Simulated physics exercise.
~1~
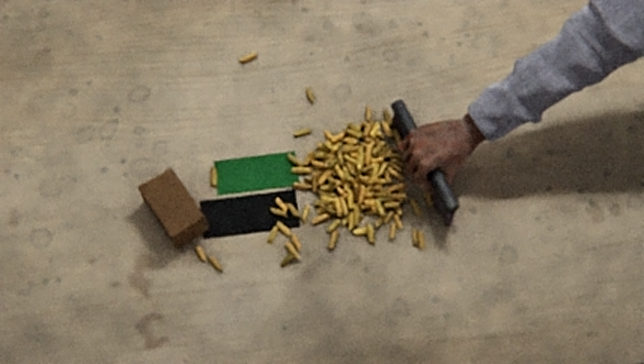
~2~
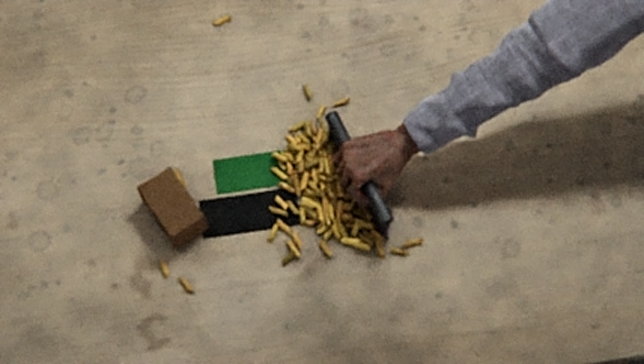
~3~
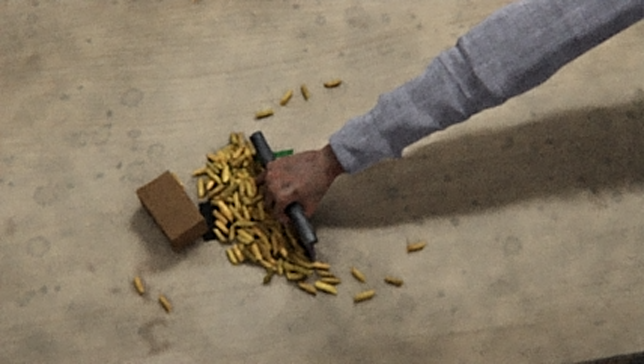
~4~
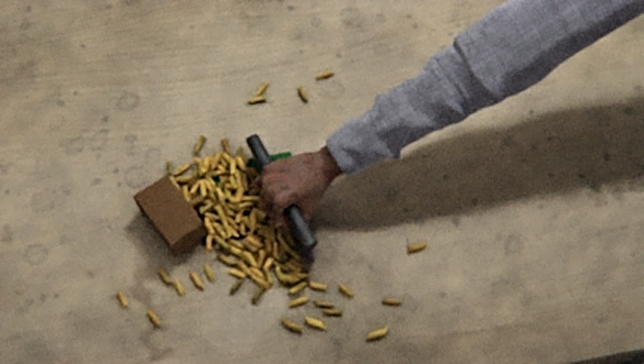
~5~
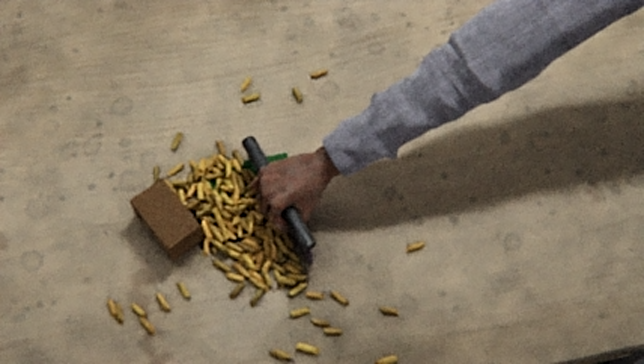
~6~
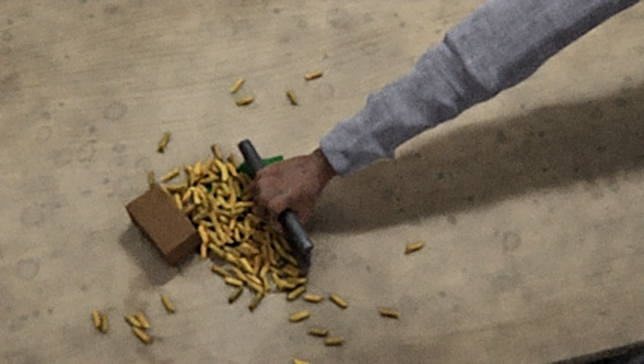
The clip shows a hand pushing a dark scraper leftward through a pile of dry pasta pieces, sweeping them over green and black mats toward a brown block. The scraper stops, and the pieces rest heaped against the block, with others scattered around, covering much of the mats.
